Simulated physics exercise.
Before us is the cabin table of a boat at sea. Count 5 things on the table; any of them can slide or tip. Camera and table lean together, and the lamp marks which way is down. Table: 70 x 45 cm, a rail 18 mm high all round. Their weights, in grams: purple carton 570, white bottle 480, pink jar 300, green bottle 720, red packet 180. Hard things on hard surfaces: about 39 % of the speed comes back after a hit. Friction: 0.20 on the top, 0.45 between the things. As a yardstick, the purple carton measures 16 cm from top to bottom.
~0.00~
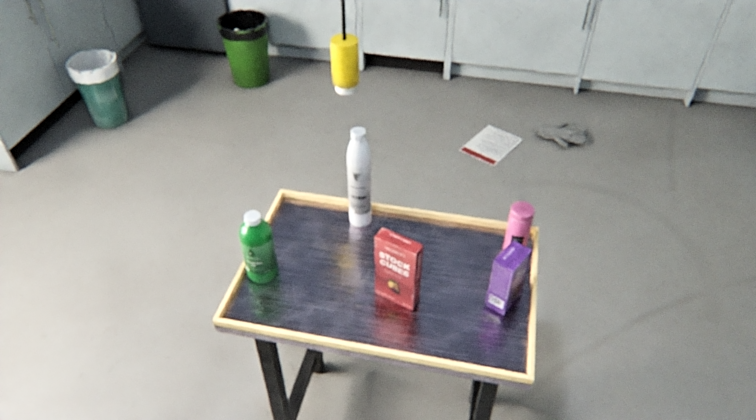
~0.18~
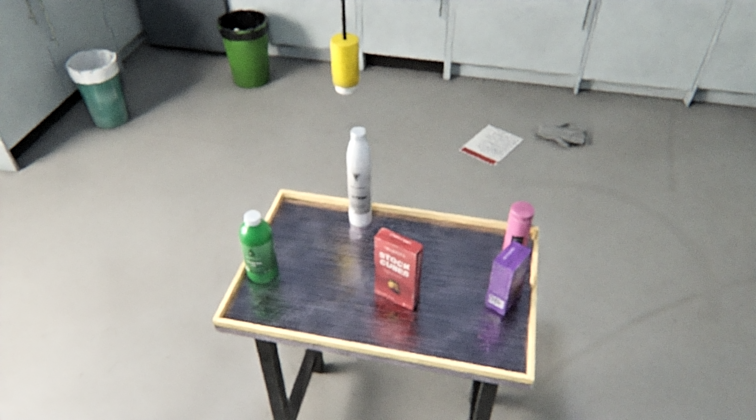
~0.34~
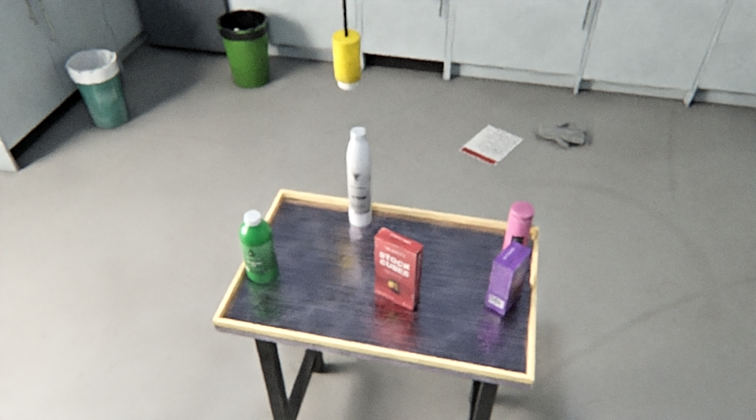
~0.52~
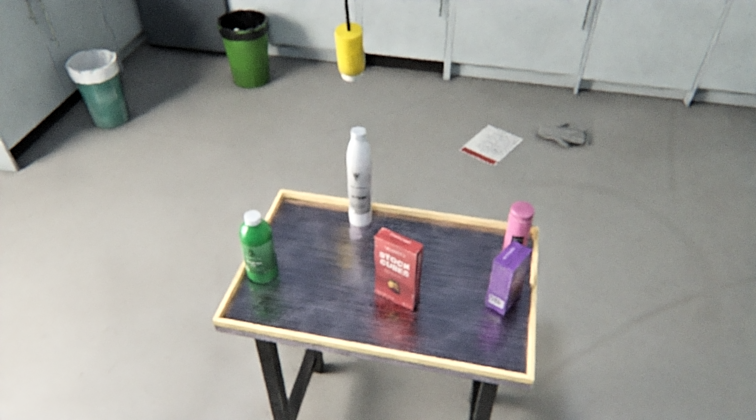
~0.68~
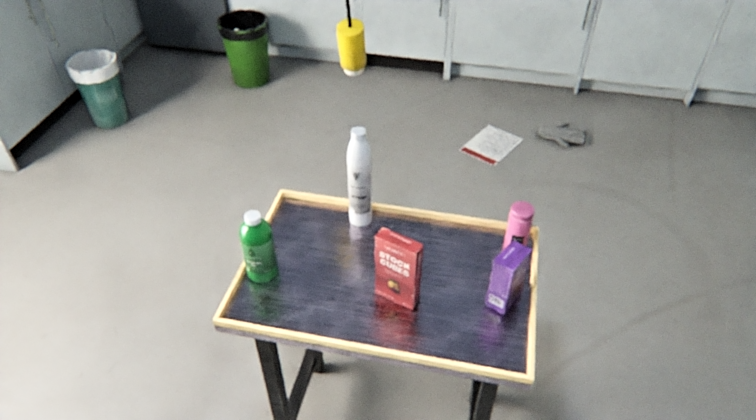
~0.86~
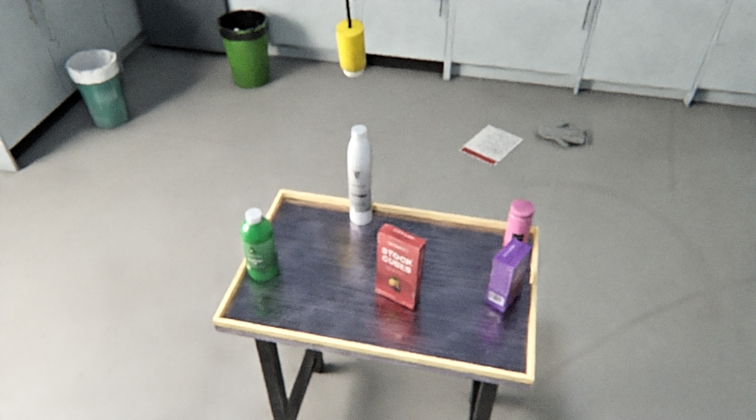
In a boat's cabin, five containers stood on a railed table while a yellow object hanging behind it swung slightly; then the red packet tipped a little and the pink jar shifted barely at all.
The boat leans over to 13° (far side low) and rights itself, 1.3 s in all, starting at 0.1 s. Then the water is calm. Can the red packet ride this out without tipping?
The red packet falls over.
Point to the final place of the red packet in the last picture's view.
Near (428, 248).
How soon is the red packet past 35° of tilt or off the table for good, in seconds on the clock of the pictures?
Near 1.1 s.
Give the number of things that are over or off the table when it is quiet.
1 of them.
Around 0.96 s, boat heeled 10°, far side down; red packet tipped 12° against what carries it near (402, 263); purple carton shifted 2 cm.
Around 1.16 s, boat heeled 4°, far side down; red packet tipped 62° against what carries it near (417, 254); purple carton shifted 2 cm; pink jar shifted 2 cm.
Around 1.26 s, boat heeled 1°, far side down; red packet on its side near (424, 253); purple carton shifted 2 cm; pink jar shifted 2 cm.
Around 1.36 s, boat level; red packet on its side near (427, 250); purple carton shifted 2 cm; pink jar shifted 2 cm.
Finally (1.9 s), on their side or leaning hard on the table, red packet; the other 4 still in place (within 5 cm). Final places as that camera would see them, red packet near (428, 248).
